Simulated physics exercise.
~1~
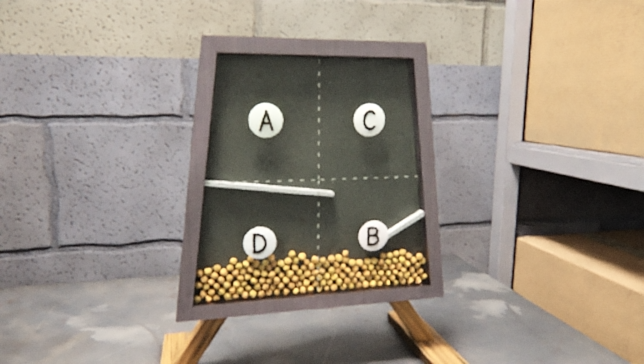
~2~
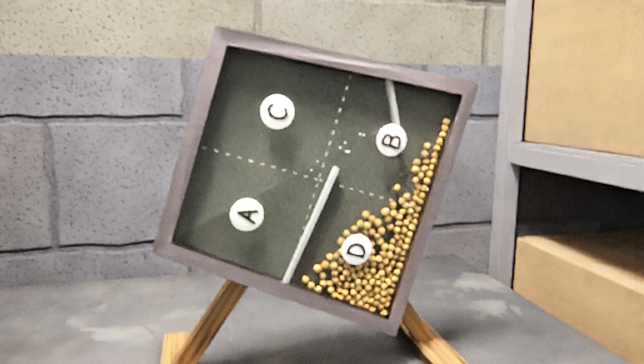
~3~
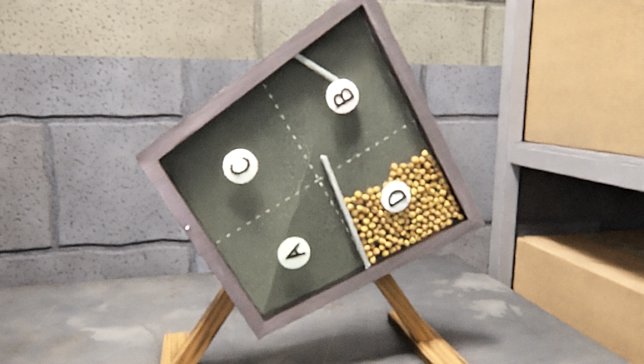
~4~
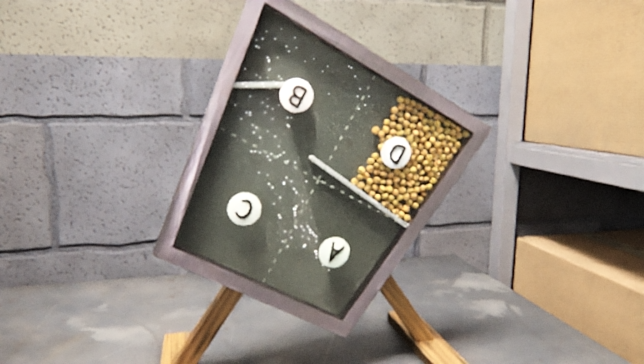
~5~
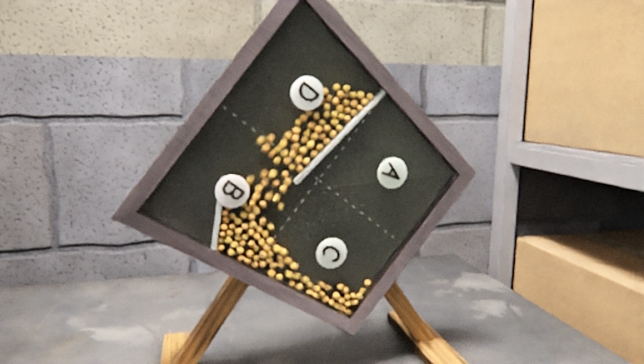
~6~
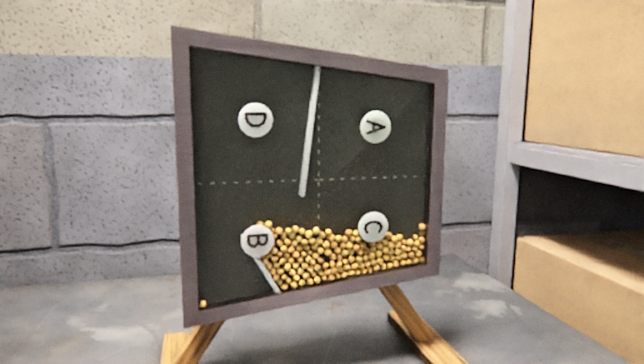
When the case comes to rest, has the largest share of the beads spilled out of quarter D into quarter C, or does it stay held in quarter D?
The largest share has spilled out into quarter C. The rest lie in quarter B, and quarter D is left empty.
